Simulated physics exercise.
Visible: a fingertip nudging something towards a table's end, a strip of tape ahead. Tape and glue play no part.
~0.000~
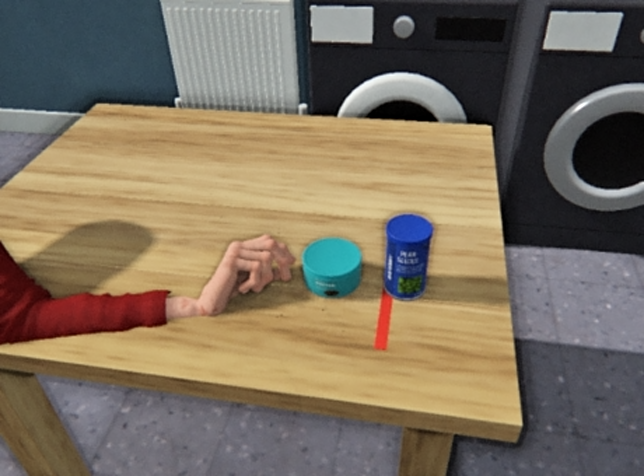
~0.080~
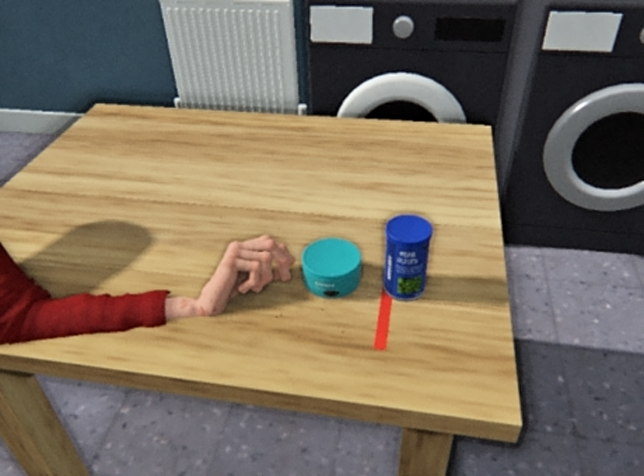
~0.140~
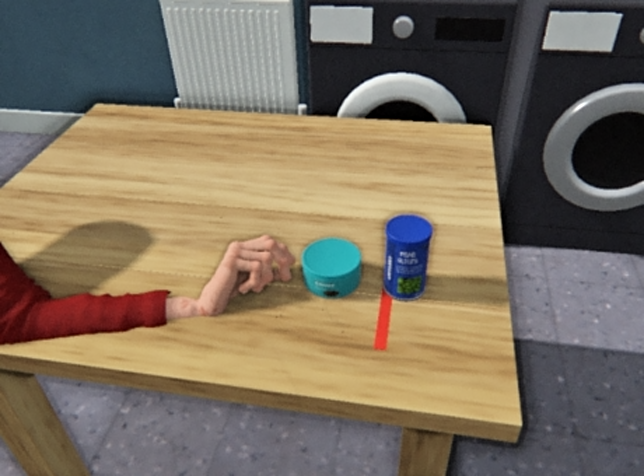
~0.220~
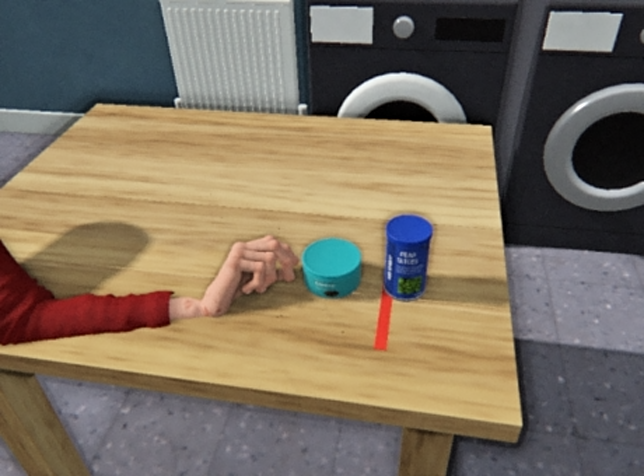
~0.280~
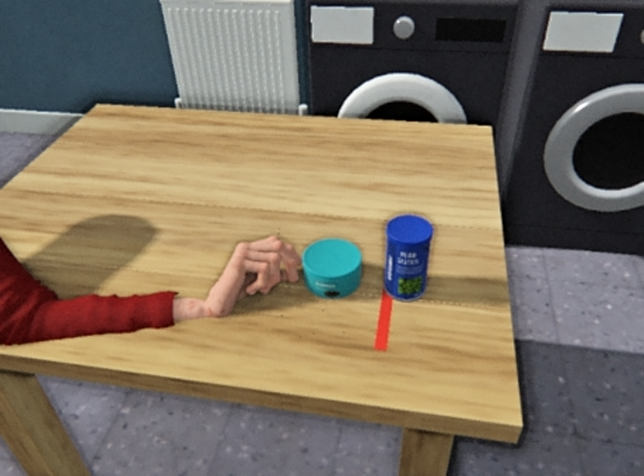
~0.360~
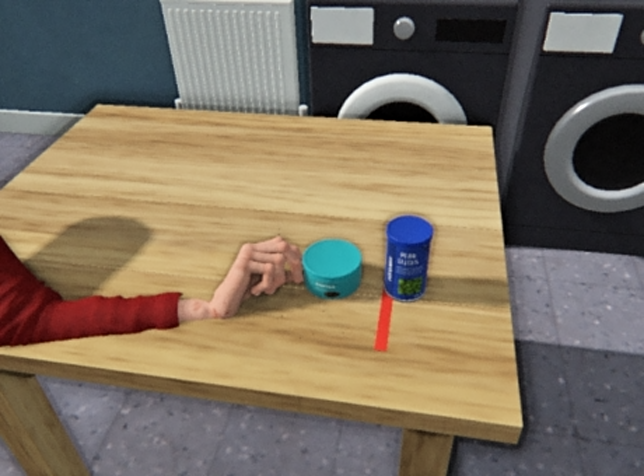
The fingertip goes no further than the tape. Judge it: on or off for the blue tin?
On.
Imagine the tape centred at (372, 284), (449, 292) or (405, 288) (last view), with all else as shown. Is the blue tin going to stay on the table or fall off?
In turn it stays up; drops to the floor; stays up.
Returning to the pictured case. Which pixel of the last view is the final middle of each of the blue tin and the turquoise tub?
In the last picture they settle around (482, 267) and (426, 279) respectively.
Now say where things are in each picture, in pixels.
Blue tin (407, 258); turquoise tub (332, 268), in the first frame.
Blue tin (407, 259); turquoise tub (332, 268), in the second frame.
Blue tin (407, 259); turquoise tub (332, 268), in the third frame.
Blue tin (407, 259); turquoise tub (332, 269), in the fourth frame.
Blue tin (408, 259); turquoise tub (332, 269), in the fifth frame.
Blue tin (408, 260); turquoise tub (332, 269), in the sixth frame.
Around 1.10 s, blue tin travelled a little near (428, 261).
Around 1.56 s, blue tin travelled about its own width near (459, 264).
Finally (2.5 s), the blue tin is still on the table, near (483, 267).
